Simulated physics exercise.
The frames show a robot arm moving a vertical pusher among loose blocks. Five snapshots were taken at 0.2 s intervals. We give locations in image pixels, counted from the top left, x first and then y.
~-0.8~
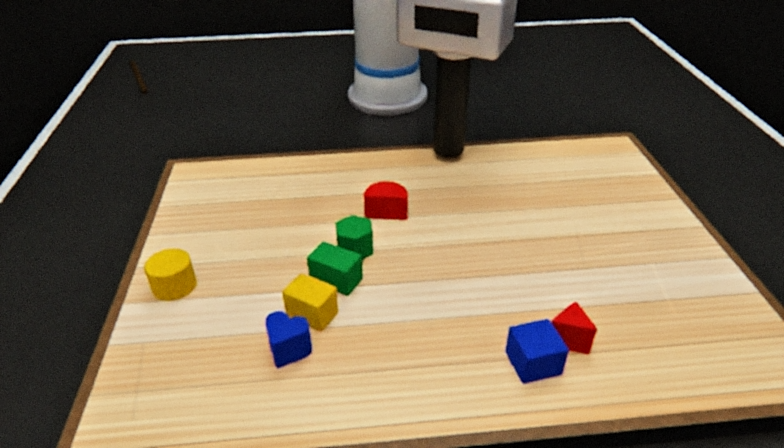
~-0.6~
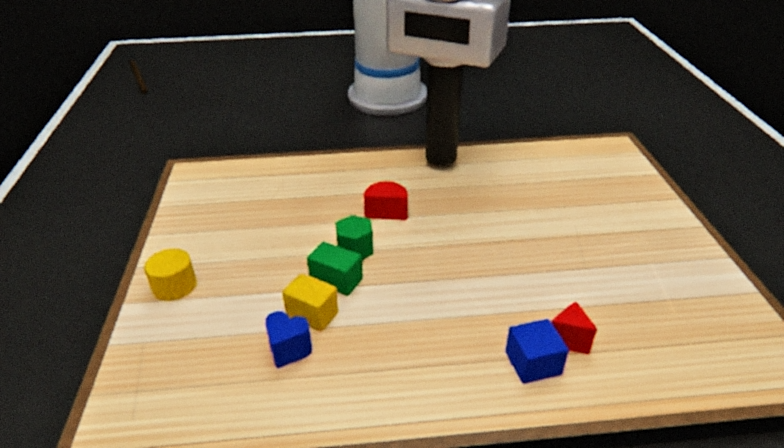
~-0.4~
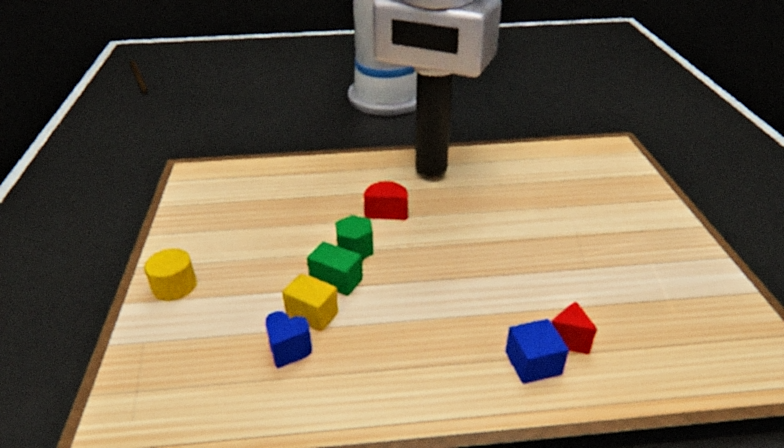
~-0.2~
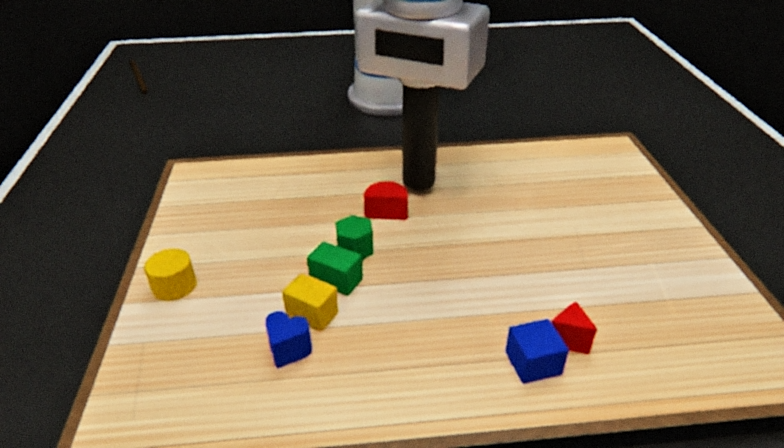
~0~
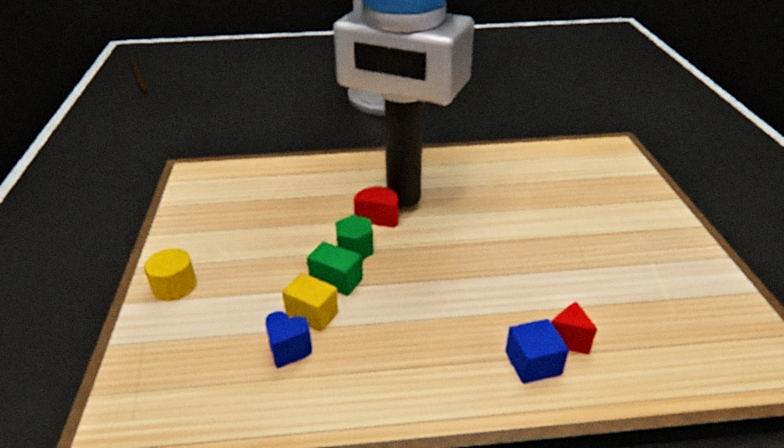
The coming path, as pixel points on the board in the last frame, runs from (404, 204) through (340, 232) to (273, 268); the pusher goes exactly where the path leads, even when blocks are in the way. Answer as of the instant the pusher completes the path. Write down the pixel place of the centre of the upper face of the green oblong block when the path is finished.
It comes to (331, 272).
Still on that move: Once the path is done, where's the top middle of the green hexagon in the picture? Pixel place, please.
The green hexagon ends near (339, 247).
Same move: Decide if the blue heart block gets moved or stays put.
It is untouched.
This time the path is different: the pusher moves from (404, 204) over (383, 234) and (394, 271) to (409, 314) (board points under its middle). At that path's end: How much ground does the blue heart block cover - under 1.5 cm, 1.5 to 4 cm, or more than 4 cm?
Under 1.5 cm.
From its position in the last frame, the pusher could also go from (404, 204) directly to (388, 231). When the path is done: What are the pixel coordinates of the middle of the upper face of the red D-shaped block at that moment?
In the picture, it is at (354, 217).
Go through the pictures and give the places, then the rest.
The first picture shows pusher tip (449, 149); block tops, blue heart block (284, 326); yellow oblong block (309, 289); green oblong block (334, 255); green hexagon (354, 226); red D-shaped block (386, 189).
The second picture shows pusher (441, 157); blocks unchanged.
The third picture shows pusher (431, 168); blocks unchanged.
The fourth picture shows pusher (419, 181); blocks unchanged.
The fifth picture shows pusher (404, 197); blue heart block (284, 326); yellow oblong block (309, 289); green oblong block (334, 255); green hexagon (354, 226); red D-shaped block (378, 195).
What follows on the original path. One third of the way, pusher (361, 216); green oblong block (333, 258); green hexagon (346, 236), turned 20° anticlockwise; red D-shaped block (334, 216), turned 15° anticlockwise.
Two thirds of the way, pusher (317, 236); green oblong block (331, 272); green hexagon (339, 247), turned 60° anticlockwise; red D-shaped block (300, 244), turned 65° anticlockwise.
At the end, pusher (271, 261); blue heart block in place; yellow oblong block (309, 291); green oblong block (331, 272); green hexagon (339, 247), turned 60° anticlockwise; red D-shaped block (270, 274), turned 115° anticlockwise.
